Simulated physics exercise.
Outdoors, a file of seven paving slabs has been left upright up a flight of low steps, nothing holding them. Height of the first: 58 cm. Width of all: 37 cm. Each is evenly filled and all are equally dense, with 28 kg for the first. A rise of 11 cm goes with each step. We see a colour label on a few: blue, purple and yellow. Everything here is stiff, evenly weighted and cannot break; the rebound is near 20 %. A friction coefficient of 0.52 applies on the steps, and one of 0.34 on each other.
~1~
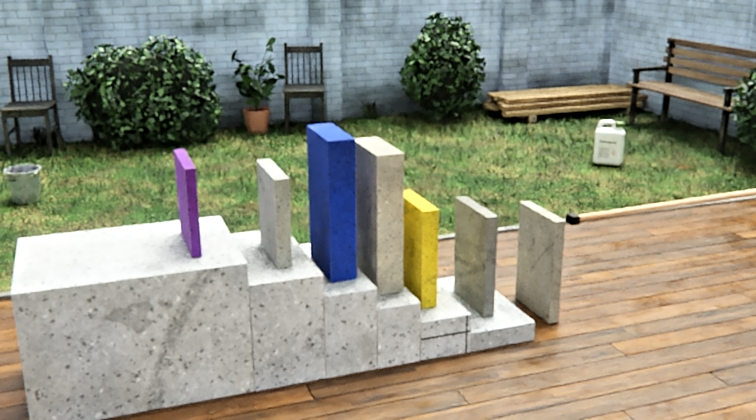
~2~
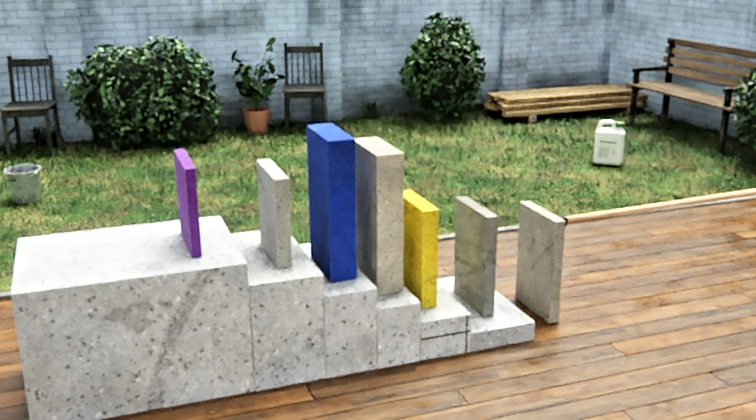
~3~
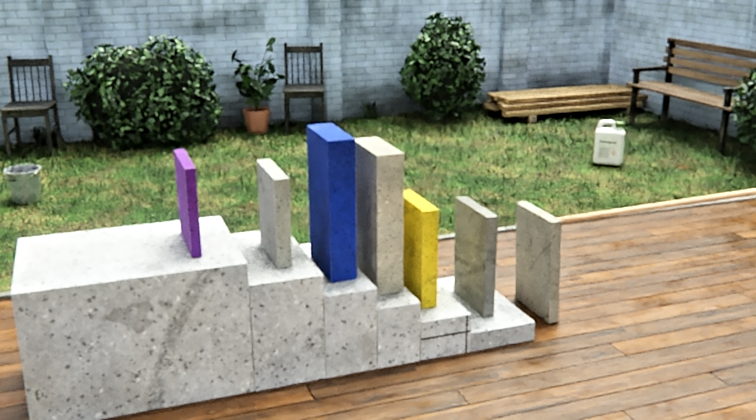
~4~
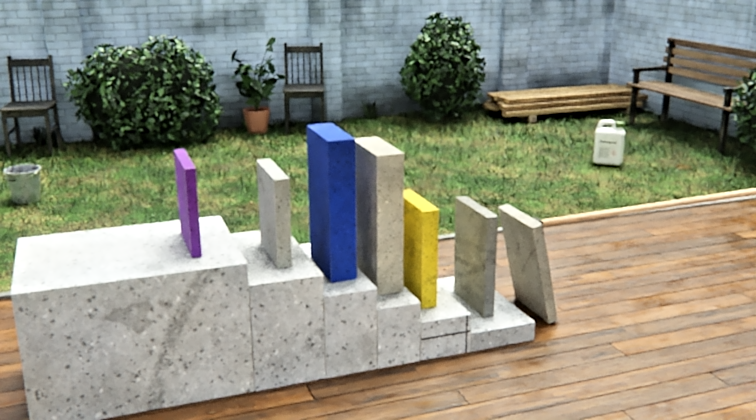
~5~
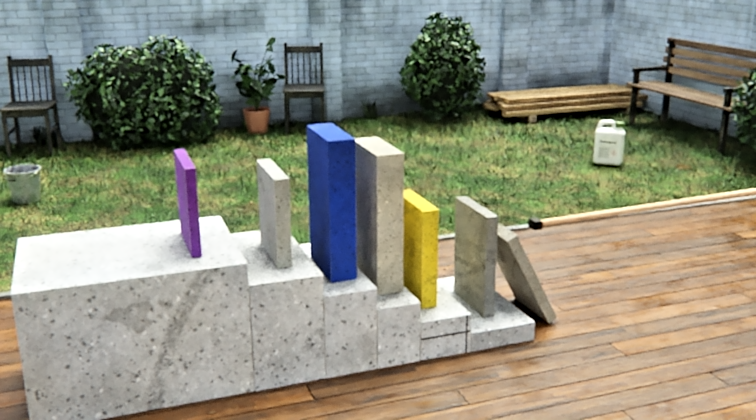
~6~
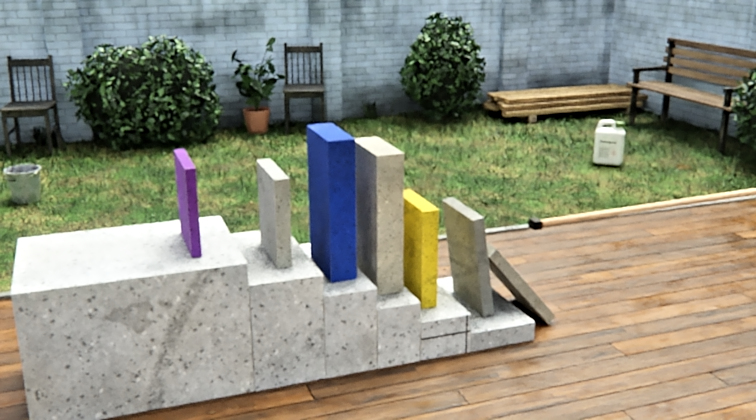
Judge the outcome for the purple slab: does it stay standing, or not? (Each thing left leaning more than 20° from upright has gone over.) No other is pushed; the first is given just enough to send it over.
It never goes down.
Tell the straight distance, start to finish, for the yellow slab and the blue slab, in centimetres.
Moved: Yellow 10, blue 0.
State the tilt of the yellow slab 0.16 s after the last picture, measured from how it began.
I'd estimate close to 0°.
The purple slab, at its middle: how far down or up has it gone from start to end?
Its middle finishes around 0 cm lower.
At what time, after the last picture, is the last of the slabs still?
Near 1.0 s.
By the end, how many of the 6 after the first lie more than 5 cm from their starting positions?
Answer: 3.
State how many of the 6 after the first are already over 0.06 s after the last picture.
Count at that instant: 0.
Then, 0.06 s later than the last frame, none of the 6 other slabs over, 1 disturbed; purple slab unmoved.
Then, 0.16 s later than the last frame, 1 of the 6 other slabs over; purple slab unmoved.
Then, 0.48 s later than the last frame, 1 of the 6 other slabs over; purple slab unmoved; yellow slab tilted 13°.
When it is over, 1 of the 6 other slabs over; purple slab unmoved; yellow slab tilted 16°; blue slab unmoved. Five left standing. In pixels of the last frame, middles, purple slab near (188, 202), yellow slab near (401, 249).
